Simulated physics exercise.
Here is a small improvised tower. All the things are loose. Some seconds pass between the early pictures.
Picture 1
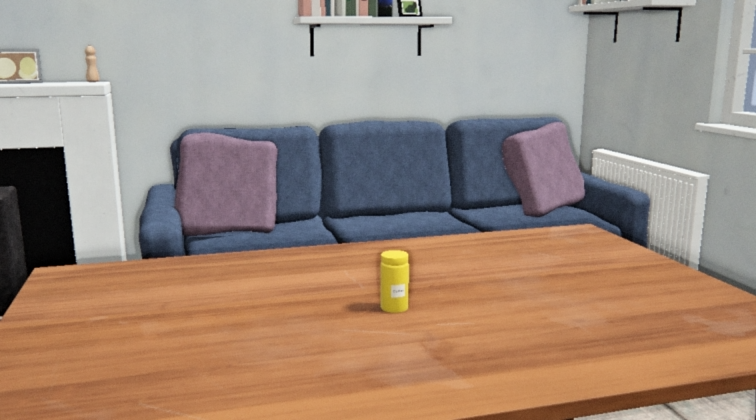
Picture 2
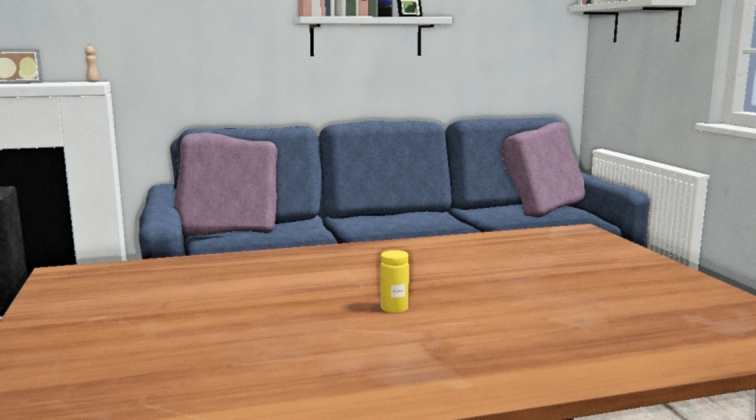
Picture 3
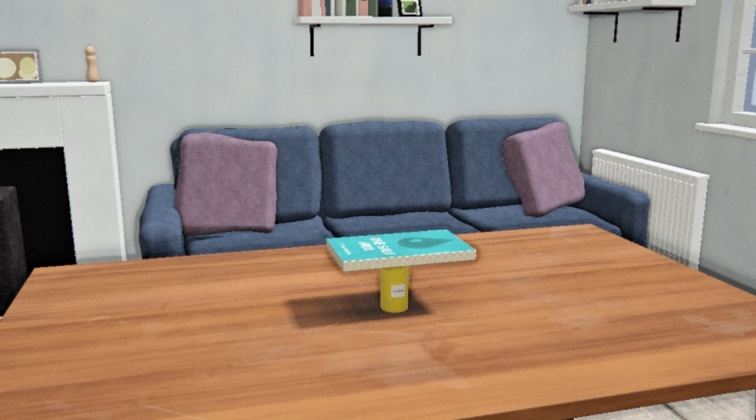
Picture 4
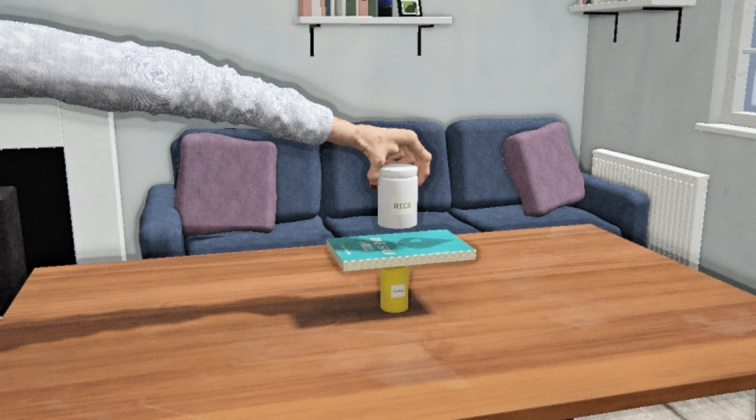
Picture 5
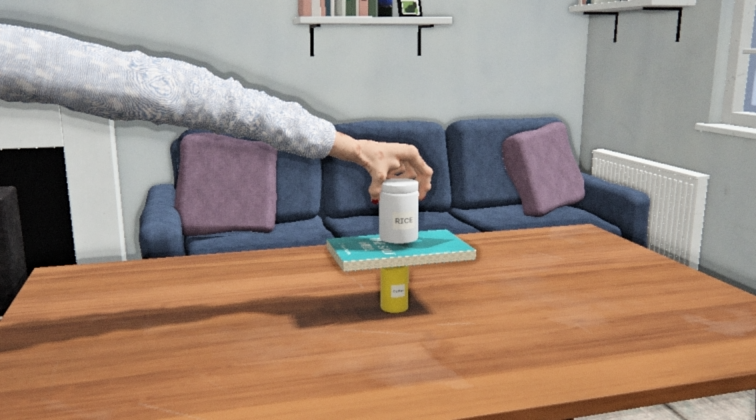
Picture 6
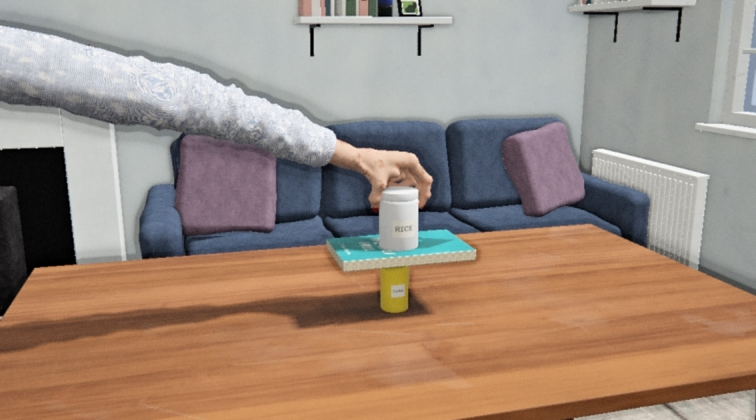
On a wooden table in a living room, a turquoise book appeared flat on top of a small yellow container, and then a hand reaching from the left lowered a white jar onto the book.
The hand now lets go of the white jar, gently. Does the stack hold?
It holds.
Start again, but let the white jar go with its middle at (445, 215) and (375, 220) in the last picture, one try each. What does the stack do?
In the first case it gives way; in the second case it holds.
Then, 0.40 s past the last view, nothing moves.
Then, 1.00 s past the last view, white jar resting near (399, 219).
Finally, all 3 still in place. Final places as the last picture's camera would see them, white jar near (399, 219). The stack stays up.
